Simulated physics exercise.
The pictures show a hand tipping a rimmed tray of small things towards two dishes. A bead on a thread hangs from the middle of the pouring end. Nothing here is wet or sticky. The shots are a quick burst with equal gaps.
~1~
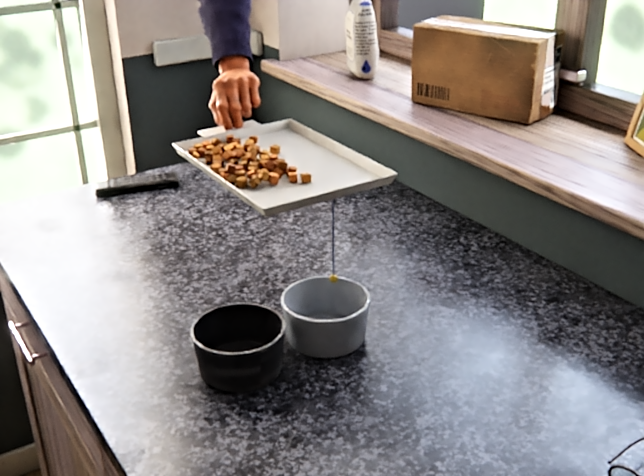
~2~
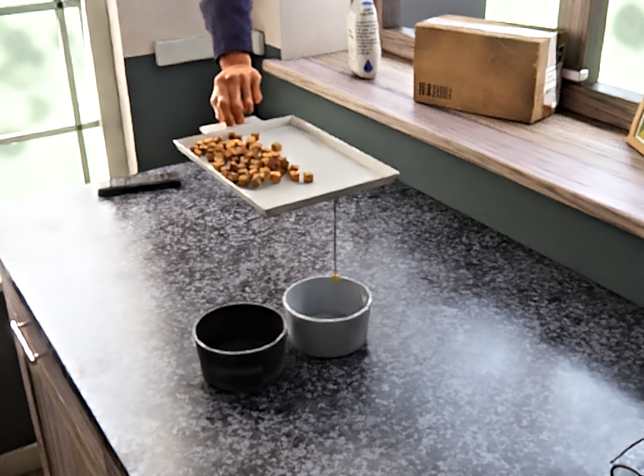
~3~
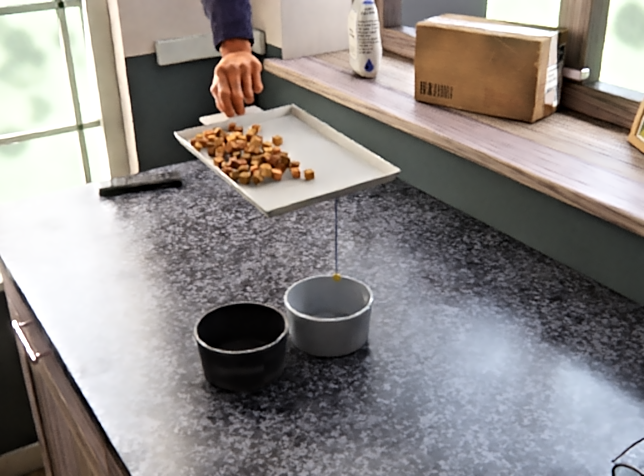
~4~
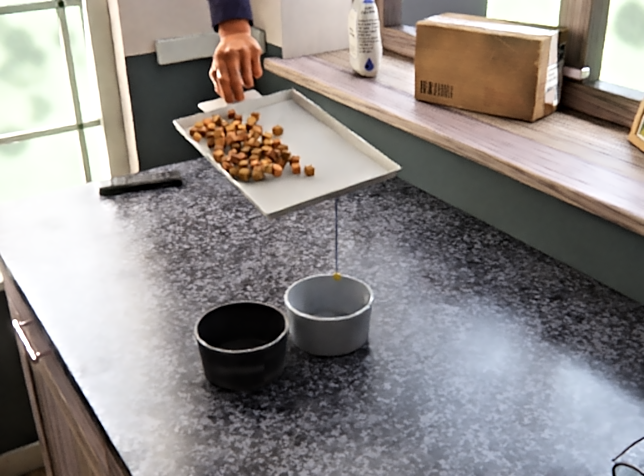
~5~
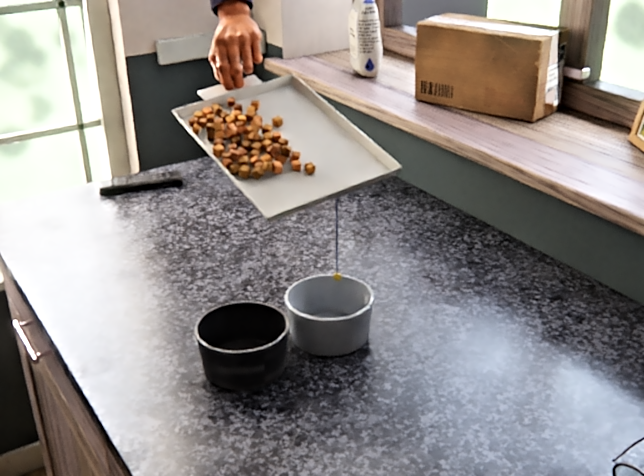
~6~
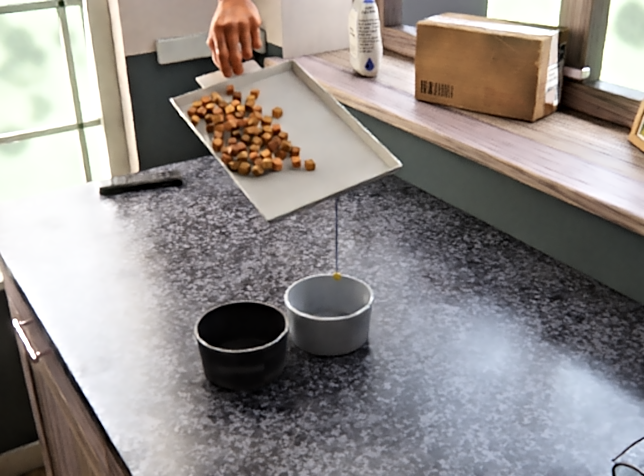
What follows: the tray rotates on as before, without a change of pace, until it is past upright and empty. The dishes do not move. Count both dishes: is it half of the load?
They take more than half between them.
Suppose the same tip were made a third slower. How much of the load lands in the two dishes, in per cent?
It comes to 80 per cent or so.
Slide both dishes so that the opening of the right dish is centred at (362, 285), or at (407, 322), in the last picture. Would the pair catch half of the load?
First more than half, then below a half.
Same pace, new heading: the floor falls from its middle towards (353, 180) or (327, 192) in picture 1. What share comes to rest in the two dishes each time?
In turn 0 and 30 in a hundred.
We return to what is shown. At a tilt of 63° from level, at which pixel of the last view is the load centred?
At about (273, 192).
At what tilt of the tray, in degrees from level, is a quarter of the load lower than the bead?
Around 75° of tilt.
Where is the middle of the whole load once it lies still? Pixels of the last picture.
Near (269, 361).
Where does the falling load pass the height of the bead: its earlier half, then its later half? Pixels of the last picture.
At about (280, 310), then at (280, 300).
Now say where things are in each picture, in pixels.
In the first picture, corners of the pouring end near (266, 206) and (391, 173), level; middle of the load near (246, 161), brown sugar cubes; left dish near (261, 366); right dish near (350, 333); bead on its thread near (334, 279).
In the second picture, corners of the pouring end near (267, 206) and (393, 172), level; middle of the load near (247, 159).
In the third picture, corners of the pouring end near (269, 208) and (394, 170), tipped barely, lowest at the left corner; middle of the load near (248, 154).
In the fourth picture, corners of the pouring end near (269, 210) and (395, 167), tipped a little, lowest at the left corner; middle of the load near (248, 146).
In the fifth picture, corners of the pouring end near (270, 213) and (396, 166), tipped clearly, lowest at the left corner; middle of the load near (248, 139).
In the sixth picture, corners of the pouring end near (270, 215) and (396, 164), tipped clearly, lowest at the left corner; middle of the load near (248, 132); left dish near (264, 363); right dish near (353, 331).
Shortly afterwards, tray tipped steeply; the bulk on the tray; near a quarter in the air.
Next, tray tipped past a quarter turn; near half in the left dish; near a quarter in the right dish; near a quarter outside both; a little in the air.
Some moments later, tray tipped past a quarter turn; near half in the left dish; near a quarter in the right dish; near a third outside both.
In the end, tray tipped past a quarter turn; near half in the left dish; near a quarter in the right dish; near a third outside both.
